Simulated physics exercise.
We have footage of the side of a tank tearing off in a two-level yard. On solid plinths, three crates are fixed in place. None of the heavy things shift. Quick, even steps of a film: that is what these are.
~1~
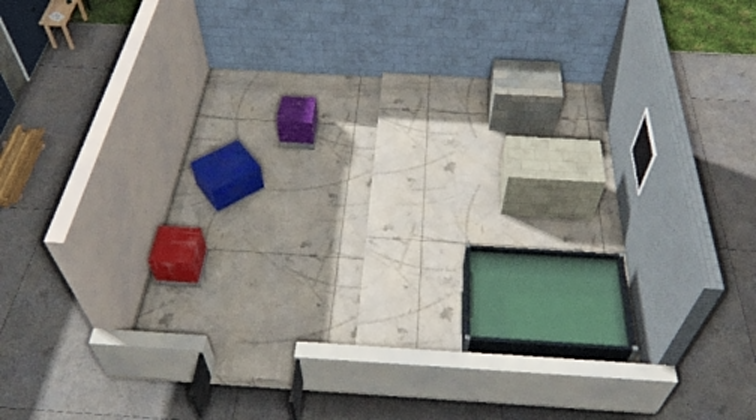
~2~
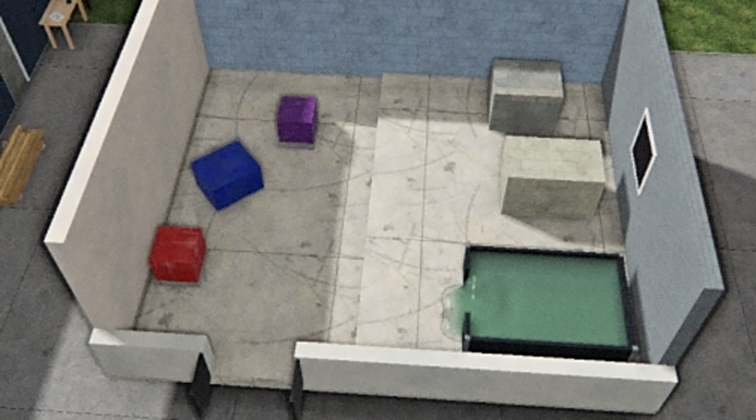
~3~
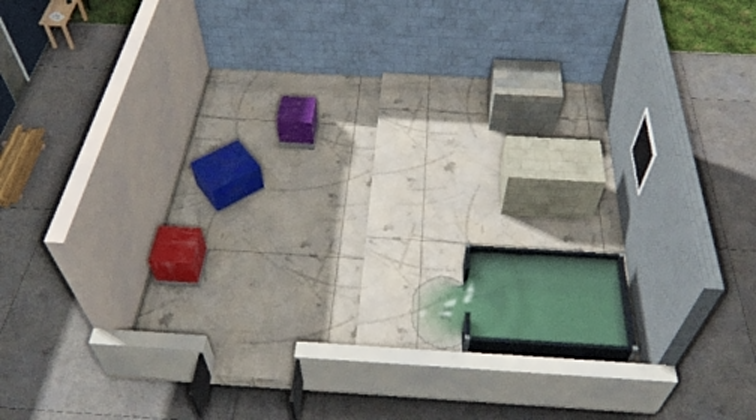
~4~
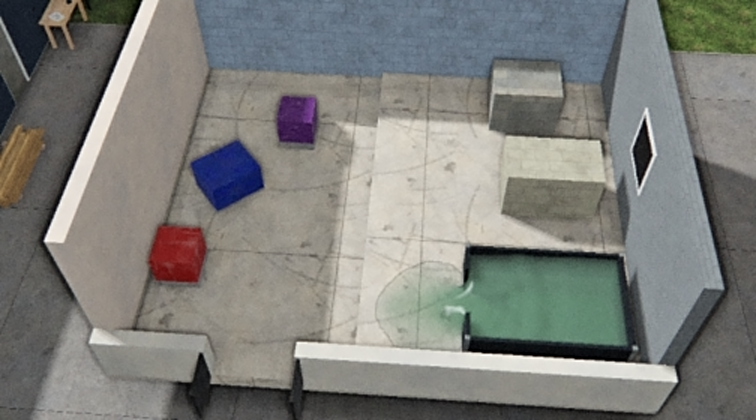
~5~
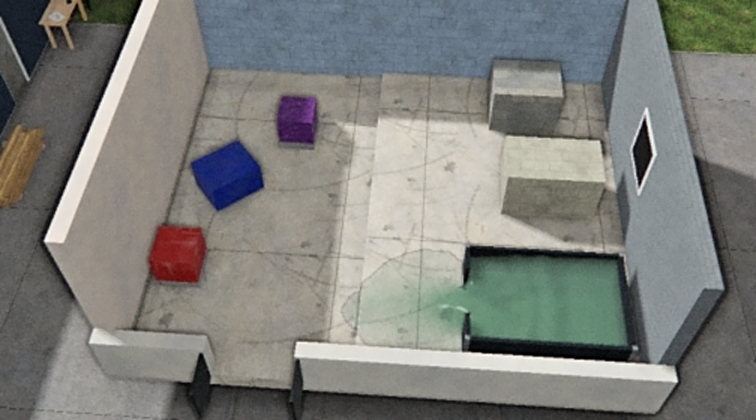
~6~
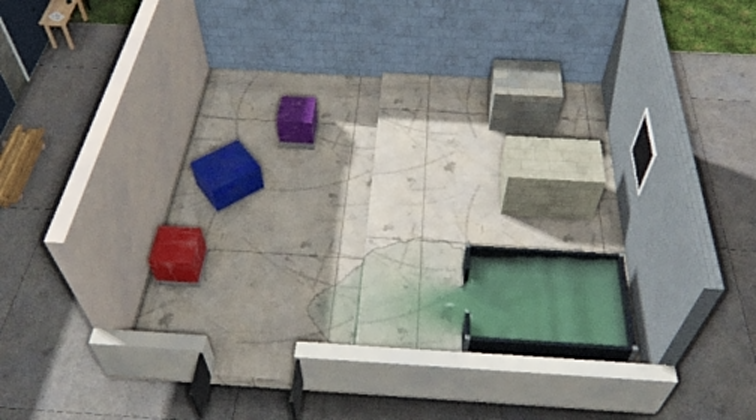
Green water pouring from the left side of a dark-rimmed tank, spreading leftward across the pale floor of a walled yard.
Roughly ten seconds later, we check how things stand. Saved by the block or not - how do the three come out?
Outcome: The purple crate is spared; the red crate is hit by the water; the blue crate is hit by the water.
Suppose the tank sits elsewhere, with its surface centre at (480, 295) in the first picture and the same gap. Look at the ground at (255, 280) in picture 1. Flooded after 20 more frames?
Submerged.
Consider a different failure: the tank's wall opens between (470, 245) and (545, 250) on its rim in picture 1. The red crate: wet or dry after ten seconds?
Result: Red is not reached.
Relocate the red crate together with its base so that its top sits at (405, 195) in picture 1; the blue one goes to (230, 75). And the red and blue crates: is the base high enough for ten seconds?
The red one is not reached, the blue one is reached.
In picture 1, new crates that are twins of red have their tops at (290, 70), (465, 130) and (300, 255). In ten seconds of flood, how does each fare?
One by one: Is not reached; is not reached; gets flooded.
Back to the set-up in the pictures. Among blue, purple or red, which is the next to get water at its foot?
That one is the red-painted one.
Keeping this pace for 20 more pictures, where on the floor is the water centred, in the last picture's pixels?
The water centres close to (405, 297).
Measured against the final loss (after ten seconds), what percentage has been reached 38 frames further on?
It comes to around 45 per cent.
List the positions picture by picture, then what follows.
Still water in the water tank at (547, 298), in the first frame.
Water pours out at (467, 305) and has run to (448, 332), in the second frame.
The front is at (417, 320), out from the gap at (467, 306), in the third frame.
The front is at (382, 318), out from the gap at (467, 307), in the fourth frame.
The front is at (348, 313), out from the gap at (467, 306), in the fifth frame.
Water pours out at (467, 306) and has run to (315, 307), in the sixth frame.
A moment on, water covers 25 % of the floor; the purple crate not reached, the red crate water round its plinth, the blue crate not reached.
Next, water covers 35 % of the floor; the purple crate not reached, the red crate water round its plinth, the blue crate water round its plinth.
Then, water covers 45 % of the floor; the purple crate water round its plinth, the red crate water round its plinth, the blue crate water round its plinth.
Later, water covers 50 % of the floor; the purple crate water round its plinth, the red crate water round its plinth, the blue crate water round its plinth.
In the end, water covers 60 % of the floor; the purple crate stayed above the water, the red crate was topped, the blue crate was topped.
